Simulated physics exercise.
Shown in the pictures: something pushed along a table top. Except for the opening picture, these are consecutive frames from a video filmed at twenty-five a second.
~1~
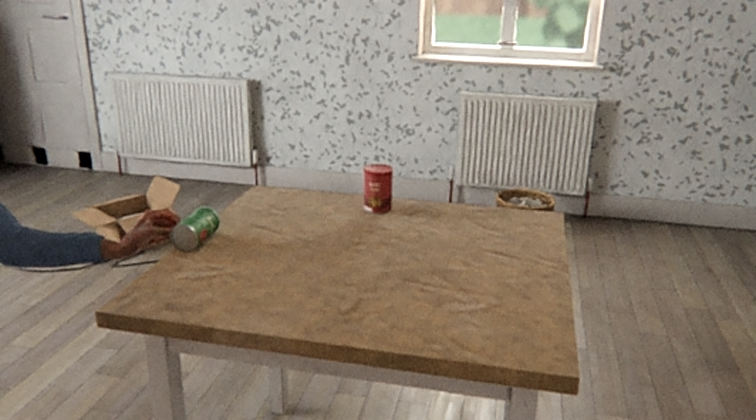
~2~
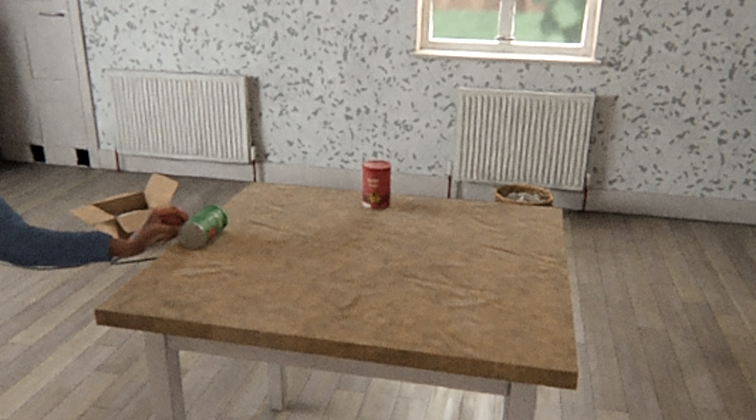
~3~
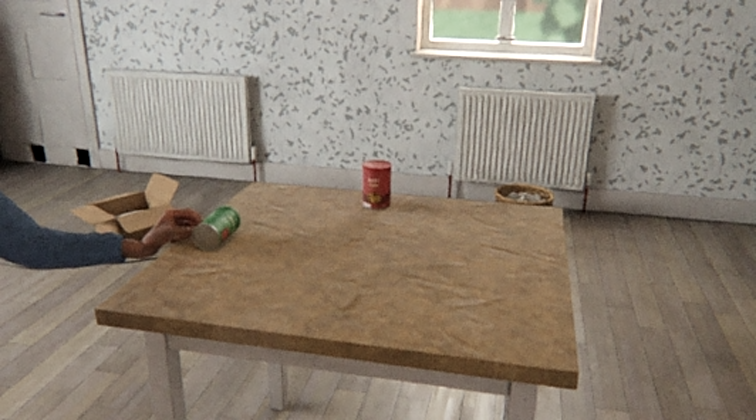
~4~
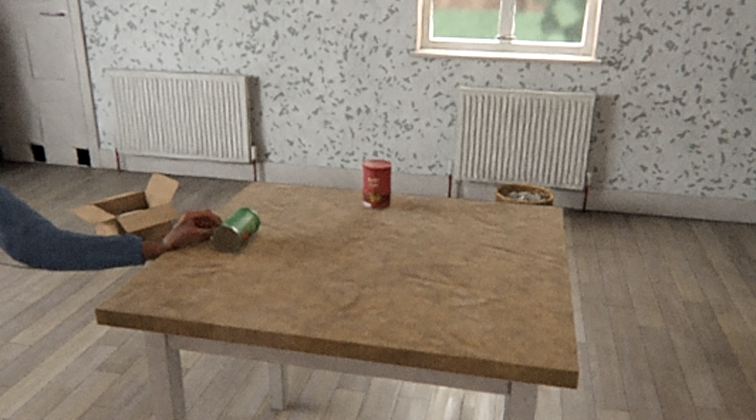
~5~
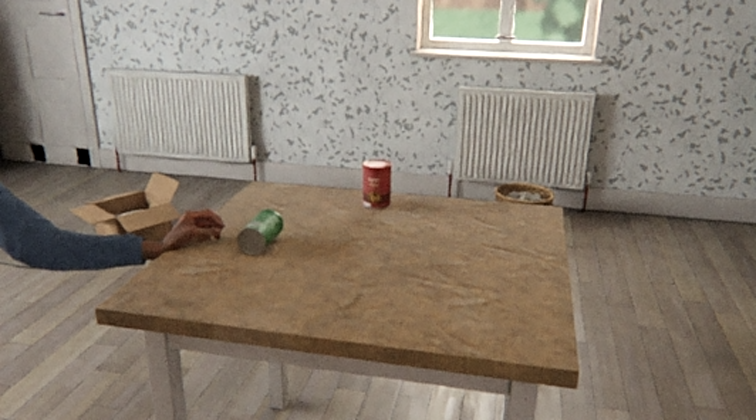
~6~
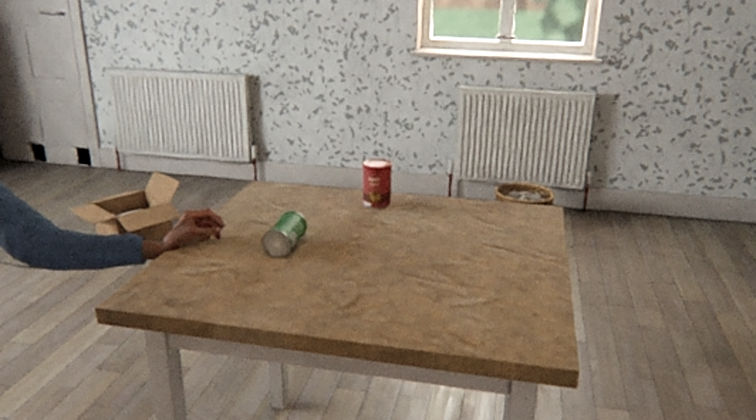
A hand pushes a green tin lying on its side, and it rolls right across the table.
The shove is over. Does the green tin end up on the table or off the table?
Overboard.
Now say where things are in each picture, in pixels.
Under the hand; green tin (195, 229), in the first frame.
Under the hand; green tin (204, 227), in the second frame.
Under the hand; green tin (217, 228), in the third frame.
Green tin (237, 230), in the fourth frame.
Green tin (261, 232) displaced about its own width, in the fifth frame.
Green tin (285, 234) displaced well along, in the sixth frame.
Then, 0.20 s past the last view, green tin displaced well along near (405, 246).
Then, 0.50 s past the last view, green tin now off the table.
Then, 0.90 s past the last view, things are still on the move.
Finally, off the table, green tin.
